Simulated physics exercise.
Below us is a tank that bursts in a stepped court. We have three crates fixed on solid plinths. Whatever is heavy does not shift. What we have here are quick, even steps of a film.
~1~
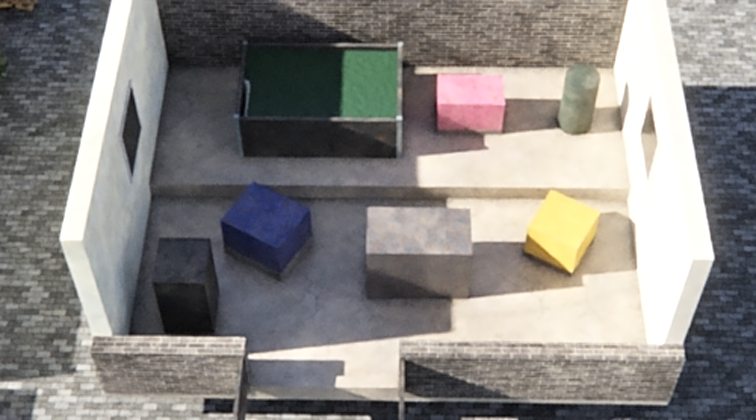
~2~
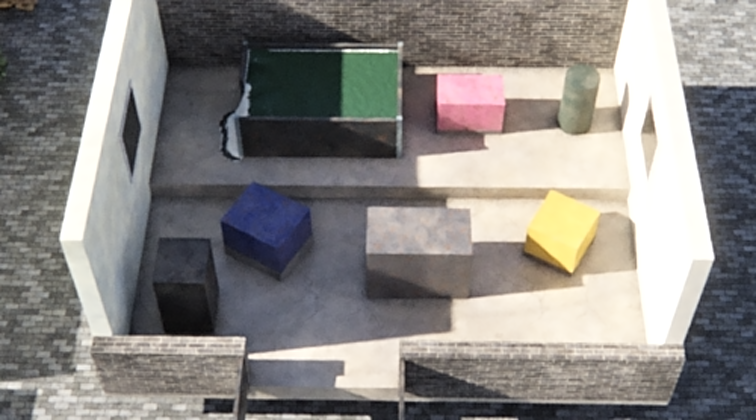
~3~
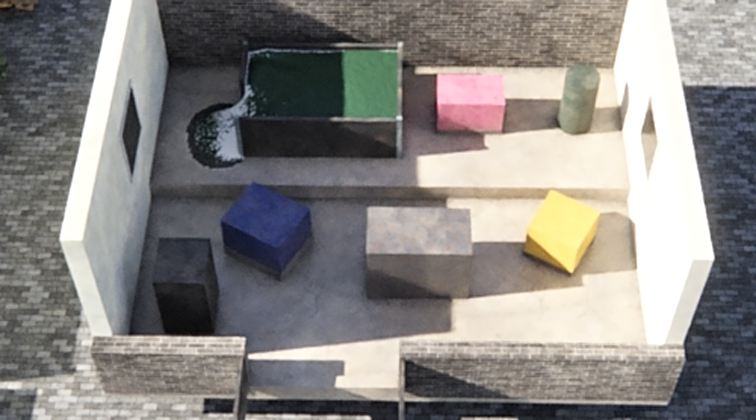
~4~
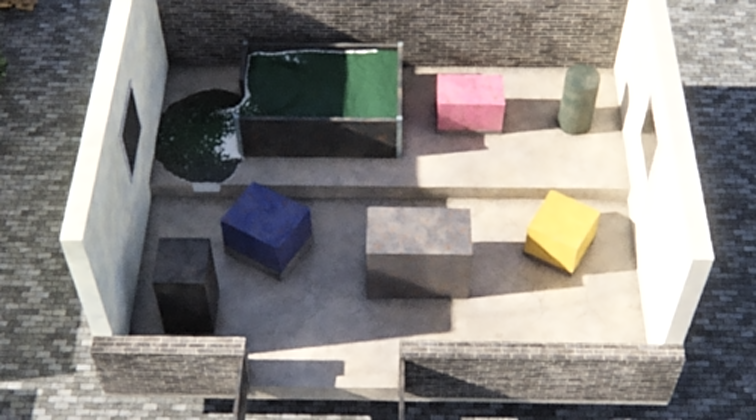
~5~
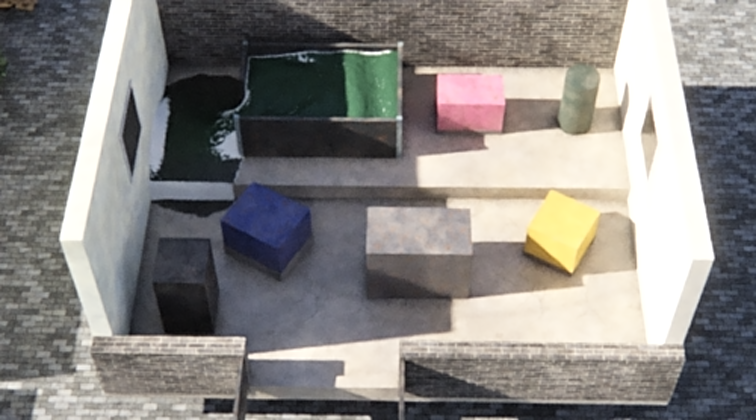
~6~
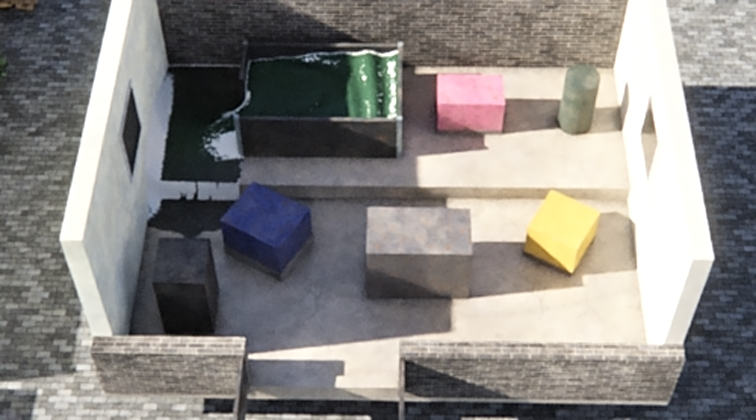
Stepped court with coloured blocks, dark green water bursting from a tank's left side, spreading to the wall and down the step.
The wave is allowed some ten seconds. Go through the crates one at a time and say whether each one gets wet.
One by one: The blue crate will not be reached; the pink crate will not be reached; the yellow crate will be reached.
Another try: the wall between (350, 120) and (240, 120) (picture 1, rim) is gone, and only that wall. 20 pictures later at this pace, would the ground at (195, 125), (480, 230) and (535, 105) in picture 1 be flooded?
In turn: Free of water, wet, clear.
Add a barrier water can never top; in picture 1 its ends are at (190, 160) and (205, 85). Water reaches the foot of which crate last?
The crate marked yellow is last.
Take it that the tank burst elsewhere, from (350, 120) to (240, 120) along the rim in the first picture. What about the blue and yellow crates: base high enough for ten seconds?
I expect blue goes wet while yellow goes wet.
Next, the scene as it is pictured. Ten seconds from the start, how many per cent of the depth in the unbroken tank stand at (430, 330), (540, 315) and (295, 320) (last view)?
Approx. values, in order: 6 %, 14 %, 10 %.
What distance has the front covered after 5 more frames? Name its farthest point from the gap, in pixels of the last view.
I'd say around (128, 344).
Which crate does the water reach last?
Looks like the yellow crate to me.
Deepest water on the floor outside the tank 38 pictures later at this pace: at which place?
Point to roughly (124, 368).
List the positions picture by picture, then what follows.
Still water in the water tank at (321, 84), in the first picture.
The front is at (234, 114), out from the gap at (244, 124), in the second picture.
Water pours out at (244, 125) and has run to (192, 129), in the third picture.
The front is at (156, 148), out from the gap at (245, 126), in the fourth picture.
The front is at (150, 184), out from the gap at (245, 125), in the fifth picture.
Water pours out at (244, 125) and has run to (148, 222), in the sixth picture.
A moment on, water covers 15 % of the floor; the blue crate water round its plinth, the pink crate not reached, the yellow crate not reached.
Next, water covers 25 % of the floor; the blue crate water round its plinth, the pink crate not reached, the yellow crate not reached.
Then, water covers 45 % of the floor; the blue crate water round its plinth, the pink crate water round its plinth, the yellow crate not reached.
Later, water covers 75 % of the floor; the blue crate water round its plinth, the pink crate water round its plinth, the yellow crate water round its plinth.
In the end, water covers 85 % of the floor; the blue crate stayed above the water, the pink crate stayed above the water, the yellow crate was topped.
